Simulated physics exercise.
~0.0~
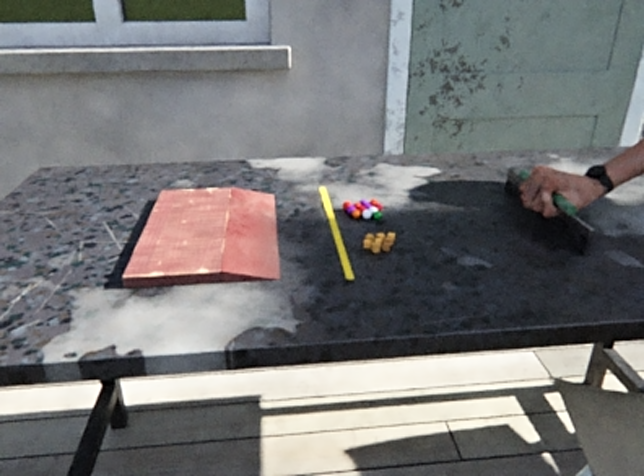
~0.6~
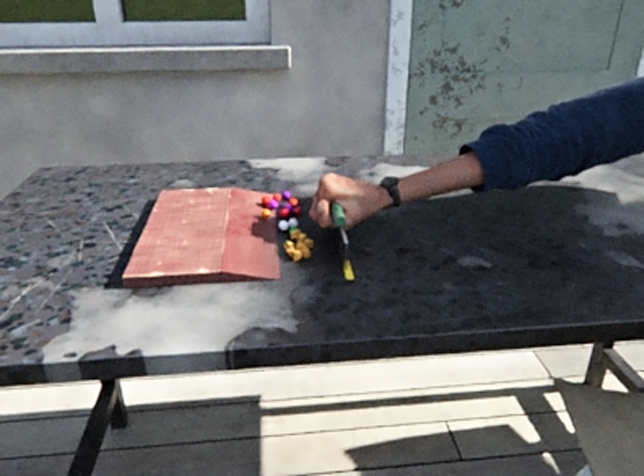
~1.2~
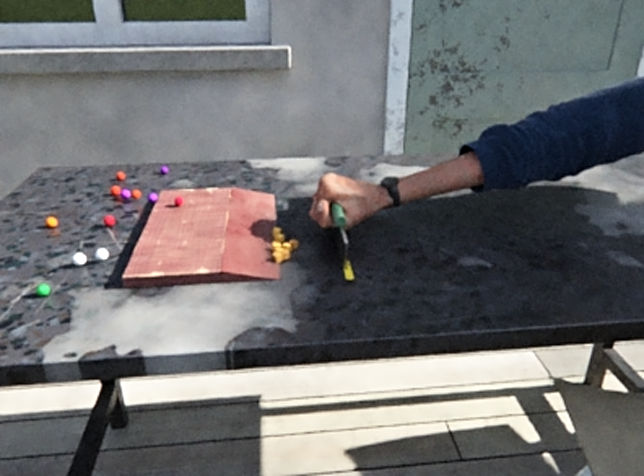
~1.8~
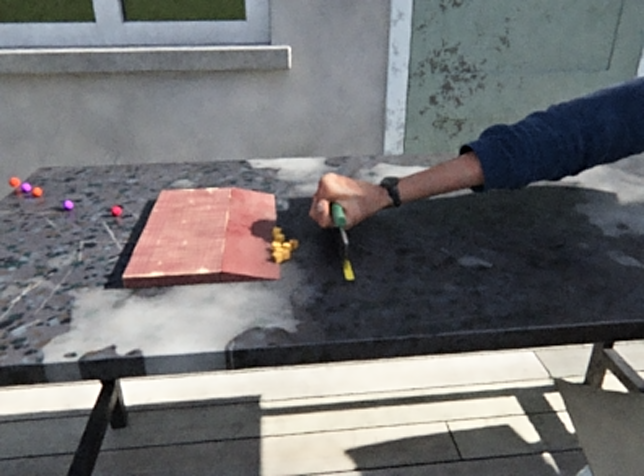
On an outdoor table, a hand sweeps colored balls over a ramp, leaving yellow pieces behind.
